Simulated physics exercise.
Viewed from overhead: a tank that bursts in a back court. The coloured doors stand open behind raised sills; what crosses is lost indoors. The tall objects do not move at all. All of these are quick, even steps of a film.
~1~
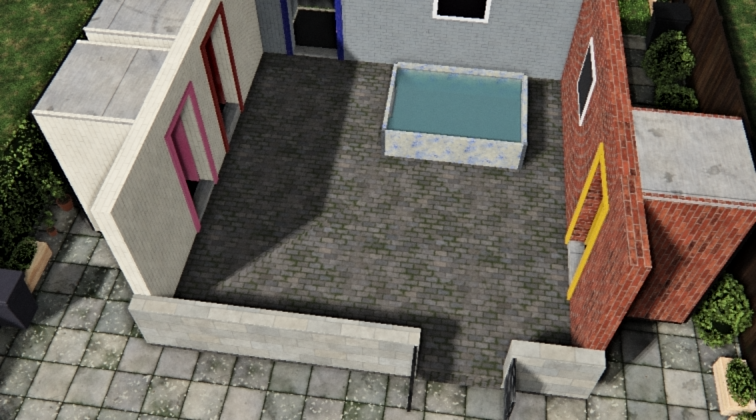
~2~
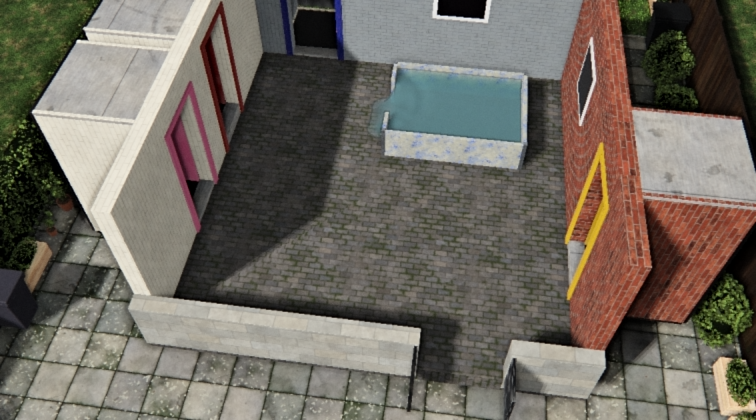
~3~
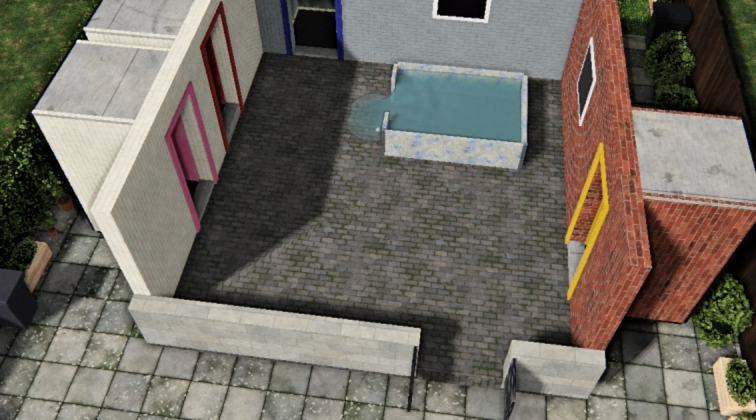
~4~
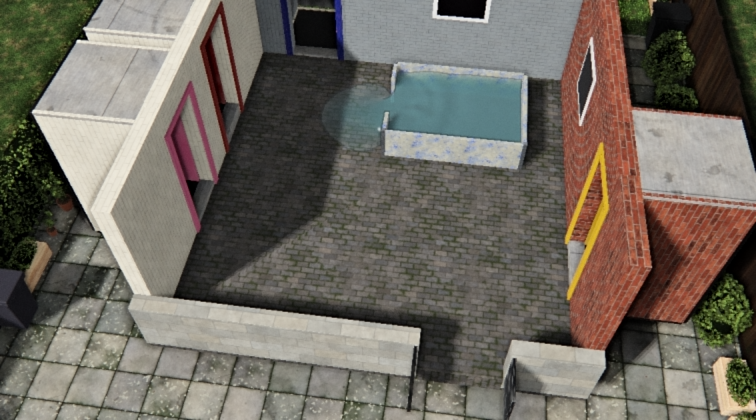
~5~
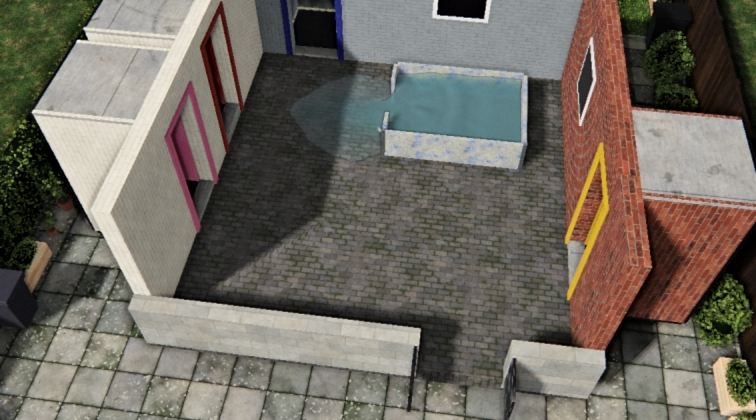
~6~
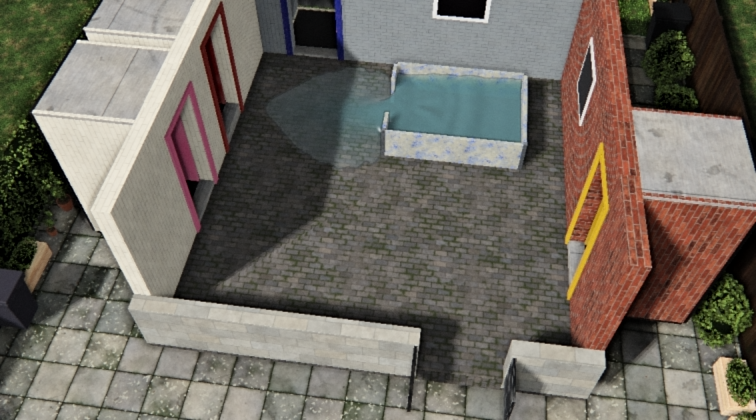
A tank in a walled courtyard opens on its left side and water spreads leftward across the paving.
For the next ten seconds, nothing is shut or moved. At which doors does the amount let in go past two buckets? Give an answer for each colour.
Door by door: The blue door goes past two; the pink door stays at two or fewer; the yellow door stays at two or fewer; the red door stays at two or fewer.
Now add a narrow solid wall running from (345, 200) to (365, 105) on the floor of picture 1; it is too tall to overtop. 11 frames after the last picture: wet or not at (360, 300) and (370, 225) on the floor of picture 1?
Result, in order: Swamped / swamped.
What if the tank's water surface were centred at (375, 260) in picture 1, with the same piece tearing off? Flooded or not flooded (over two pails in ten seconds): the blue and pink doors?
I'd say the blue one runs past the limit and the pink one runs past the limit.
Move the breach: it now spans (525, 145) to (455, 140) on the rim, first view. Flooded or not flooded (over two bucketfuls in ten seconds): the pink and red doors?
Here's my take: Pink fails to reach the limit, and red fails to reach the limit too.
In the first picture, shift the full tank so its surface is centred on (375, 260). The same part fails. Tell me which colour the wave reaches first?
It's the pink one that comes first.
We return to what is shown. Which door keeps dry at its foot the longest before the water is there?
My answer: The yellow-painted one.
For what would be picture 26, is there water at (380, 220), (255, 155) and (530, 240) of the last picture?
In that order the points end up high and dry, soaked and high and dry.
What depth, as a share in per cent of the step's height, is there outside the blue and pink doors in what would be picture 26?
Around 290 in a hundred for the first and 90 in a hundred for the second.
A moment on, water covers 25 % of the floor; the blue door wet at the sill, nothing in, the pink door not reached, the yellow door not reached, the red door wet at the sill, nothing in.
Next, water covers 30 % of the floor; the blue door under two buckets in, the pink door wet at the sill, nothing in, the yellow door not reached, the red door wet at the sill, nothing in.
Then, water covers 35 % of the floor; the blue door over two buckets in, the pink door wet at the sill, nothing in, the yellow door not reached, the red door wet at the sill, nothing in.
Later, water covers 60 % of the floor; the blue door far over two buckets in, the pink door wet at the sill, nothing in, the yellow door not reached, the red door wet at the sill, nothing in.
In the end, water covers 90 % of the floor; the blue door far over two buckets in, the pink door wet at the sill, nothing in, the yellow door wet at the sill, nothing in, the red door wet at the sill, nothing in.
